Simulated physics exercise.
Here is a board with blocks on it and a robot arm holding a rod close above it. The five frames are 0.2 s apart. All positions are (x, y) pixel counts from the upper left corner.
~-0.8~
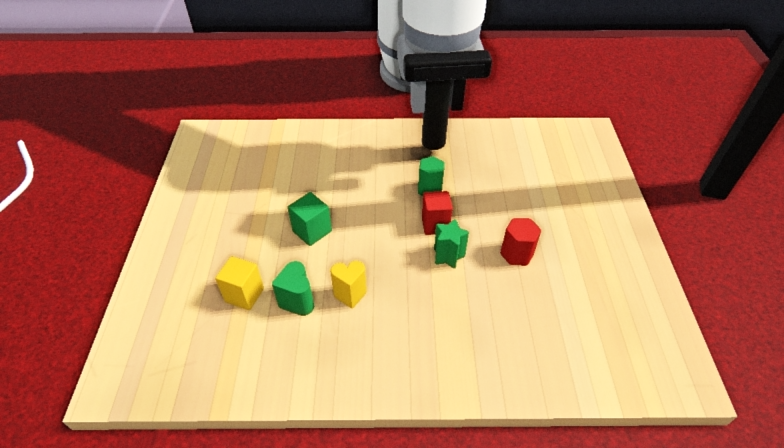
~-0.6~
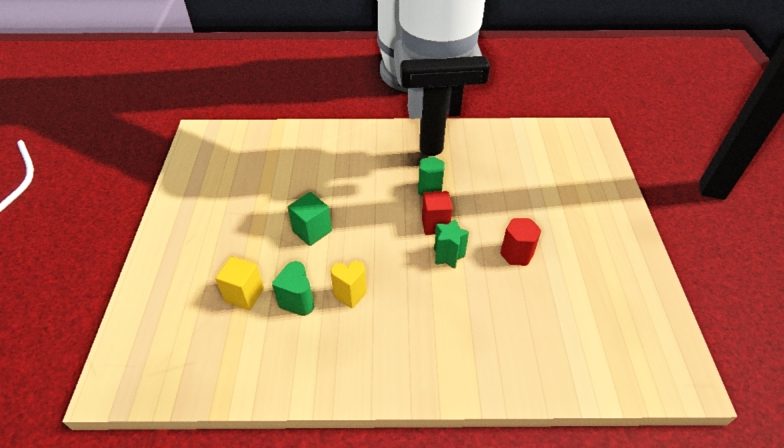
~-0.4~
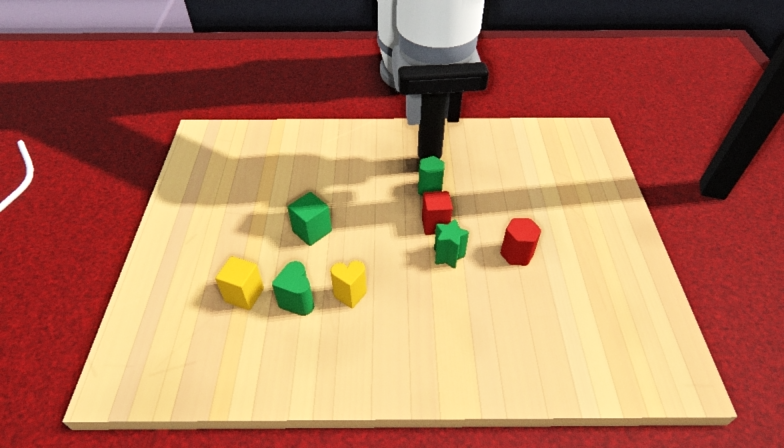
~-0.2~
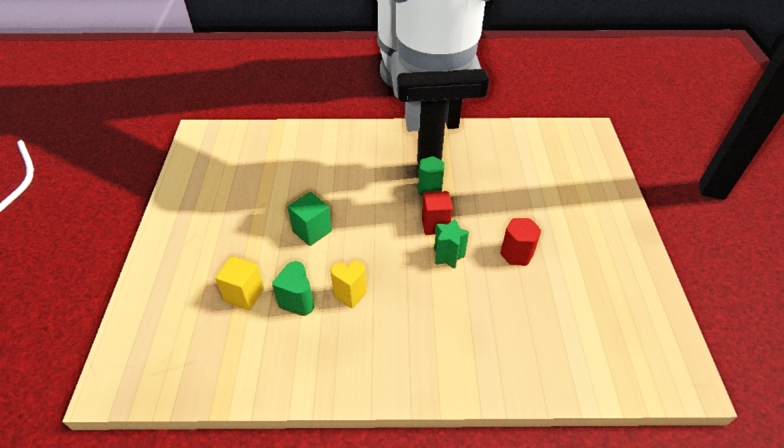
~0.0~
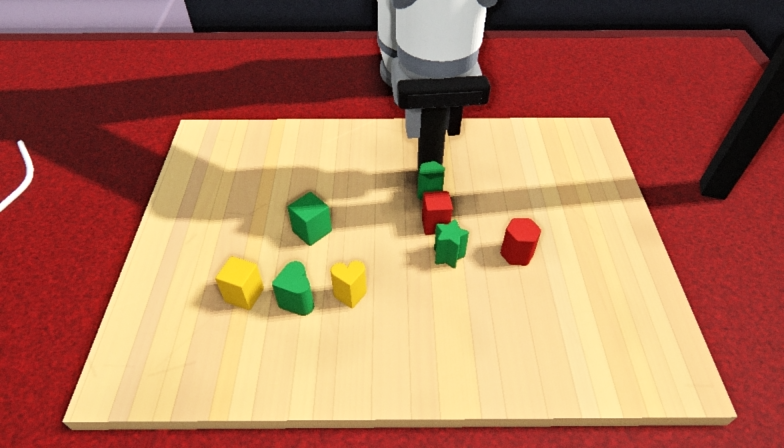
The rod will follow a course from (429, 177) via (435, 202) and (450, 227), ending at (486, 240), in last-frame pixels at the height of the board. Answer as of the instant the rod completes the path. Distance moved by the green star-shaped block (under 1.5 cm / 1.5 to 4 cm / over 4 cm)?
It gets moved 1.5 to 4 cm.
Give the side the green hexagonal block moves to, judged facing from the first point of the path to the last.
Right-hand side.
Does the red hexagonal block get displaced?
No, I don't think so.
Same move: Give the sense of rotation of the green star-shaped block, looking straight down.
Against the clock.
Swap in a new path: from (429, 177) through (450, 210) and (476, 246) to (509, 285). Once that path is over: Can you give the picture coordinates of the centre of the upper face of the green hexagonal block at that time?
Its top centre is at about (429, 195).
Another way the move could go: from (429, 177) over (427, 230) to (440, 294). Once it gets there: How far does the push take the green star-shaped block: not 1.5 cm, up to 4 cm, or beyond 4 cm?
Band: Over 4 cm.
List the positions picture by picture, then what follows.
In the first frame, rod tip at (434, 143); block tops, green hexagonal block at (432, 165); red four-sided block at (438, 200); green star-shaped block at (452, 231); red hexagonal block at (524, 229).
In the second frame, rod at (431, 148); blocks unchanged.
In the third frame, rod at (430, 154); blocks unchanged.
In the fourth frame, rod at (429, 161); blocks unchanged.
In the fifth frame, rod at (432, 169); green hexagonal block at (432, 169); red four-sided block at (438, 200); green star-shaped block at (452, 231); red hexagonal block at (524, 229).
On the path given first. One third of the way, rod at (436, 193); green hexagonal block at (433, 196), turned 25° clockwise; red four-sided block at (437, 216); green star-shaped block at (453, 235).
Two thirds of the way, rod at (451, 218); green hexagonal block at (426, 211), turned 65° clockwise; red four-sided block at (432, 232), turned 10° anticlockwise; green star-shaped block at (457, 245), turned 30° anticlockwise.
At the end, rod at (487, 231); green hexagonal block at (426, 211), turned 65° clockwise; red four-sided block at (432, 232), turned 10° anticlockwise; green star-shaped block at (457, 245), turned 30° anticlockwise; red hexagonal block in place.
